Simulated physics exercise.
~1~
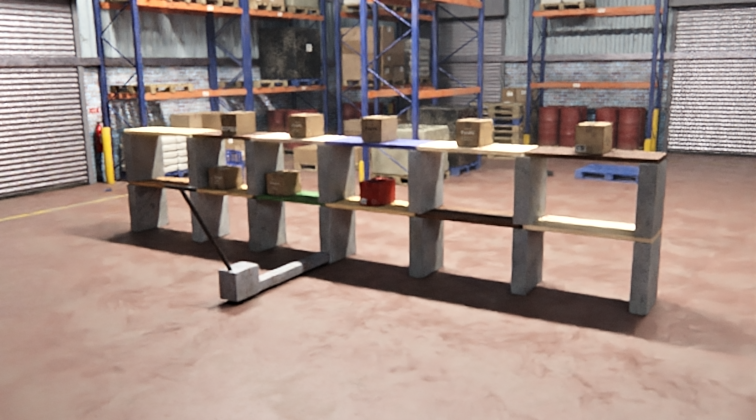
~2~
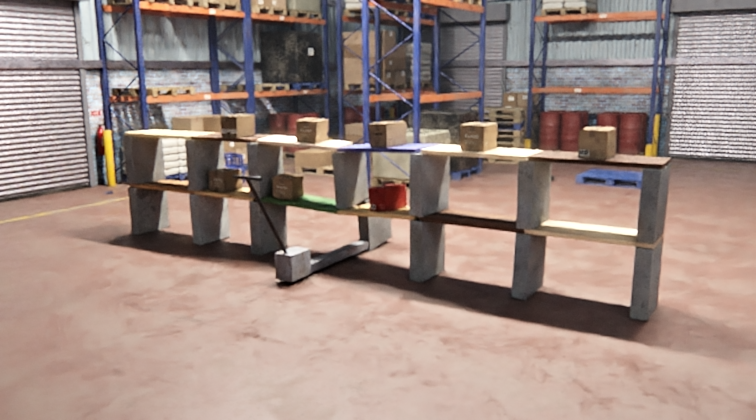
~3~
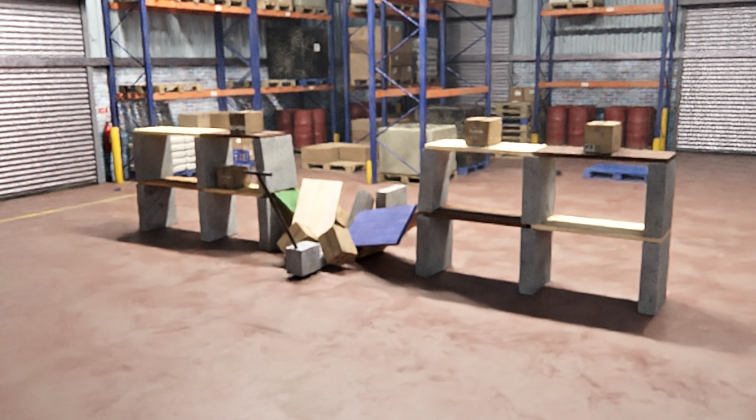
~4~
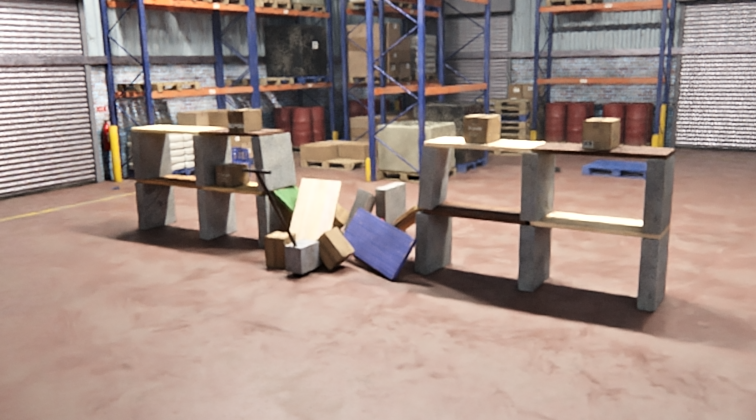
A low jack pushed rightward into an upright beneath a long two-tier shelf of loose boards and blocks in a warehouse, and the middle section collapsed, leaving the green and blue boards tilted in a heap with boxes while both ends stayed standing.
